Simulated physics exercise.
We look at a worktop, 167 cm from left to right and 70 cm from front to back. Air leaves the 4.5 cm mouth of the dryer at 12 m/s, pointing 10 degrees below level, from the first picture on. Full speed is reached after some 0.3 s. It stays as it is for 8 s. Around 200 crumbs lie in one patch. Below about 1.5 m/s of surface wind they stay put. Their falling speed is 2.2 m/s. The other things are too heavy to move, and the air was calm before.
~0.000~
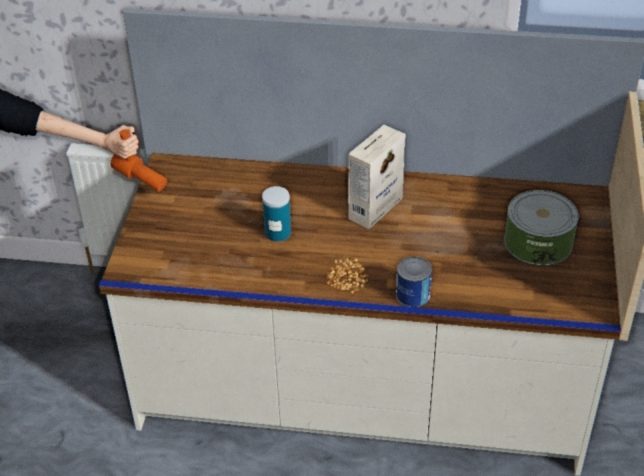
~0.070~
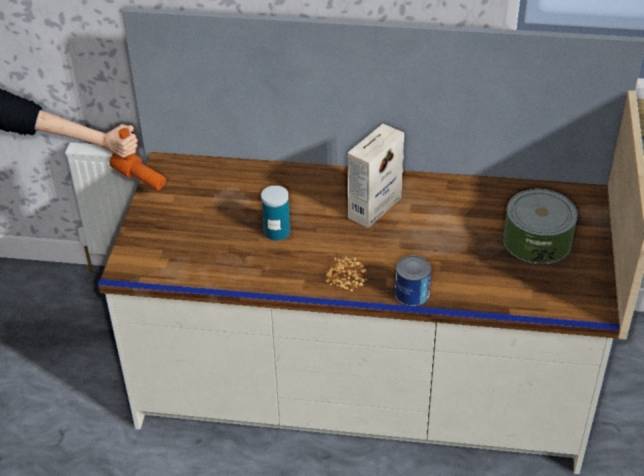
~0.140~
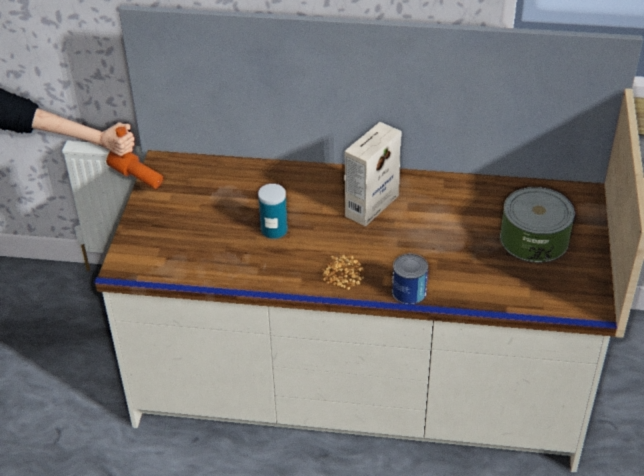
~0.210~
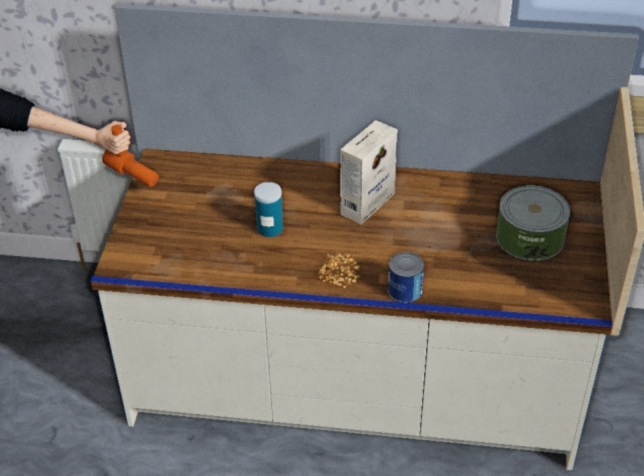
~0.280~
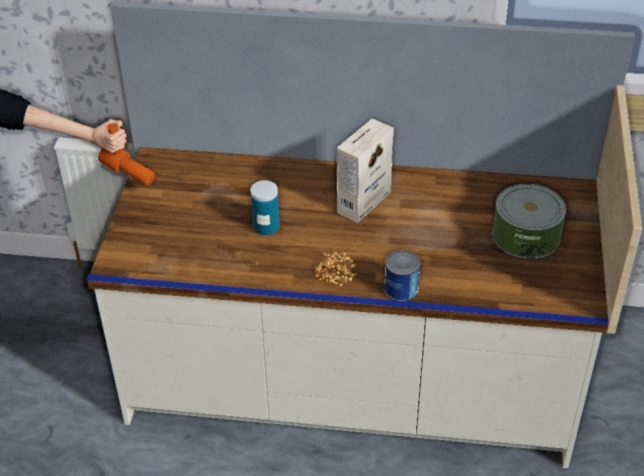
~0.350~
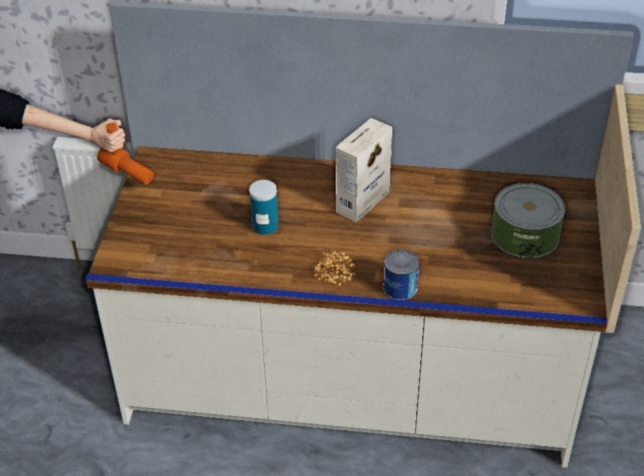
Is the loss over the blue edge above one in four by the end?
Answer: Yes.
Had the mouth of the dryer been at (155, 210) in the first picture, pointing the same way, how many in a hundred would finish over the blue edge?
In that case some 30 per cent.
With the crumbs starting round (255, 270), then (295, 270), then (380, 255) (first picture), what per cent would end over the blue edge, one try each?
In turn about 100 %, 90 %, 0 %.
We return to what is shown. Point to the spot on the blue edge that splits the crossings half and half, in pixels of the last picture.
Near (389, 306).
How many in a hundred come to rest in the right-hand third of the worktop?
Near 2 %.
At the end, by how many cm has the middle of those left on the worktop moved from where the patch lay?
About 15 cm.
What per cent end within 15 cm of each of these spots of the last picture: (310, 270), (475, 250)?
In turn about 20 %, 2 %.
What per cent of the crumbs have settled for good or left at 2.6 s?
About 50 %.
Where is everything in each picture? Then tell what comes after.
In the first picture, the middle of the crumbs is near (345, 274), none has stirred yet and the mouth of the dryer is at (162, 185).
In the second picture, the middle of the crumbs is near (344, 272), none has stirred yet and the blue edge is centred on (352, 307).
In the third picture, the middle of the crumbs is near (341, 270), none has stirred yet, the top of a tin is at (411, 266) and the top of a jar is at (272, 192).
In the fourth picture, the middle of the crumbs is near (337, 268) and none has stirred yet.
In the fifth picture, the middle of the crumbs is near (334, 267) and none has stirred yet.
In the sixth picture, the middle of the crumbs is near (332, 266) and none has stirred yet.
After 1.6 s, 47 % are on the move or not yet settled, 46 % are over the blue edge; the middle of those still in play is near (379, 269).
After 2.6 s, 46 % are on the move or not yet settled, 47 % are over the blue edge; the middle of those still in play is near (375, 270).
After 4.4 s, 44 % are on the move or not yet settled, 48 % are over the blue edge; the middle of those still in play is near (377, 270).
After 8.0 s, at the end, 48 % are over the blue edge; the middle of those still in play is near (377, 269).
